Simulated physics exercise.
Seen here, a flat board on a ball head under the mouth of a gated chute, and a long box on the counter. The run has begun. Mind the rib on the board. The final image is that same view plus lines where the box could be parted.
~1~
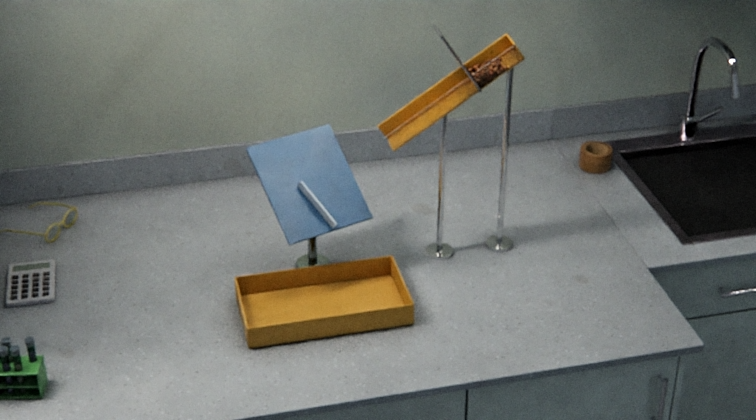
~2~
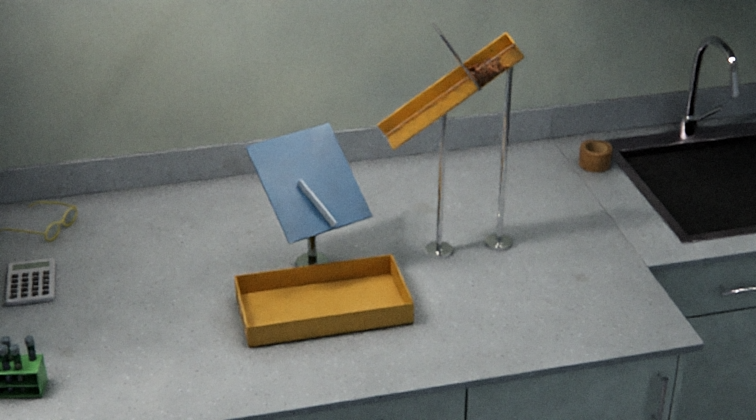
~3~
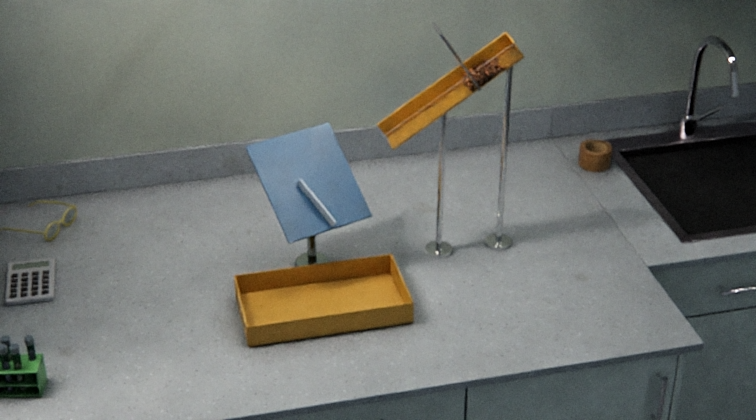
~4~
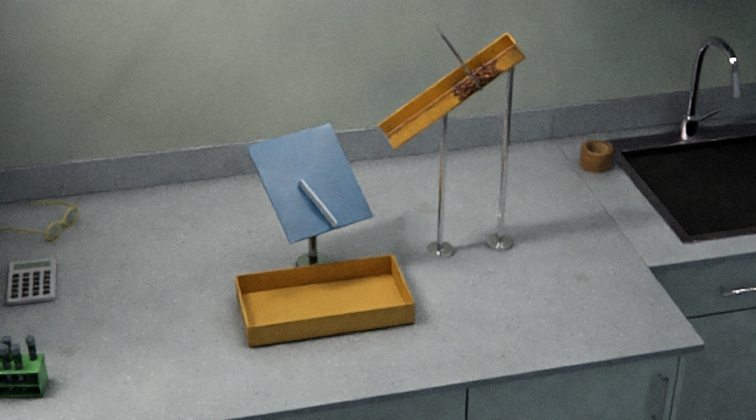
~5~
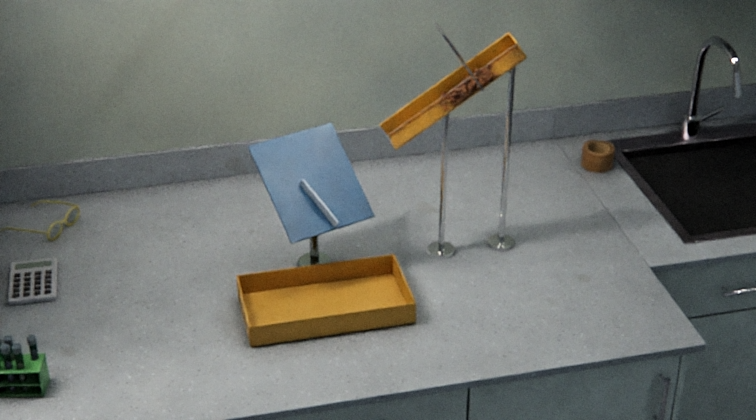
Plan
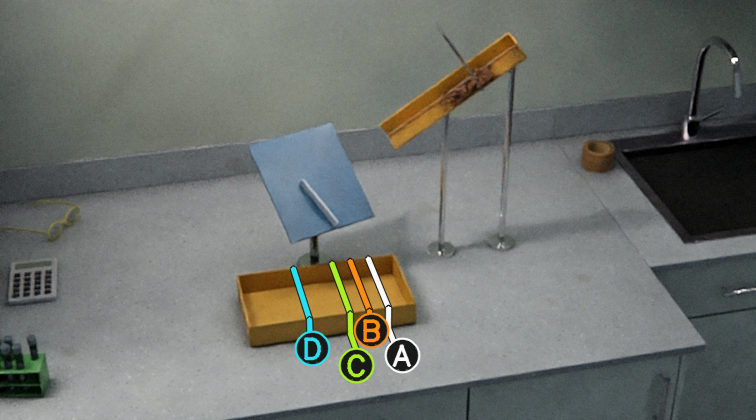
A long yellow-orange chute stood tilted on two metal poles above a blue board and an open box, and a clump of small brown pieces slid slowly a short way down it toward the left.
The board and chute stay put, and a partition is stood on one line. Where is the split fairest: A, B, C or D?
Use line B.
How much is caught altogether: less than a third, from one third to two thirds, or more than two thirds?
It is more than two thirds.
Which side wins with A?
Left.
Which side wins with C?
Right.
On the marked copy, line A crosses the front rim at (388, 307); line B crosses the front rim at (369, 310); line C crosses the front rim at (350, 312); line D crosses the front rim at (309, 318).
If A is chosen, of what is caught, the bulk on the left of the divider, a small share on the right.
If B is chosen, of what is caught, close to a third on the left of the divider, close to two thirds on the right.
If C is chosen, of what is caught, a small share on the left of the divider, all but a few on the right.
If D is chosen, of what is caught, none at all on the left of the divider, the whole lot on the right.
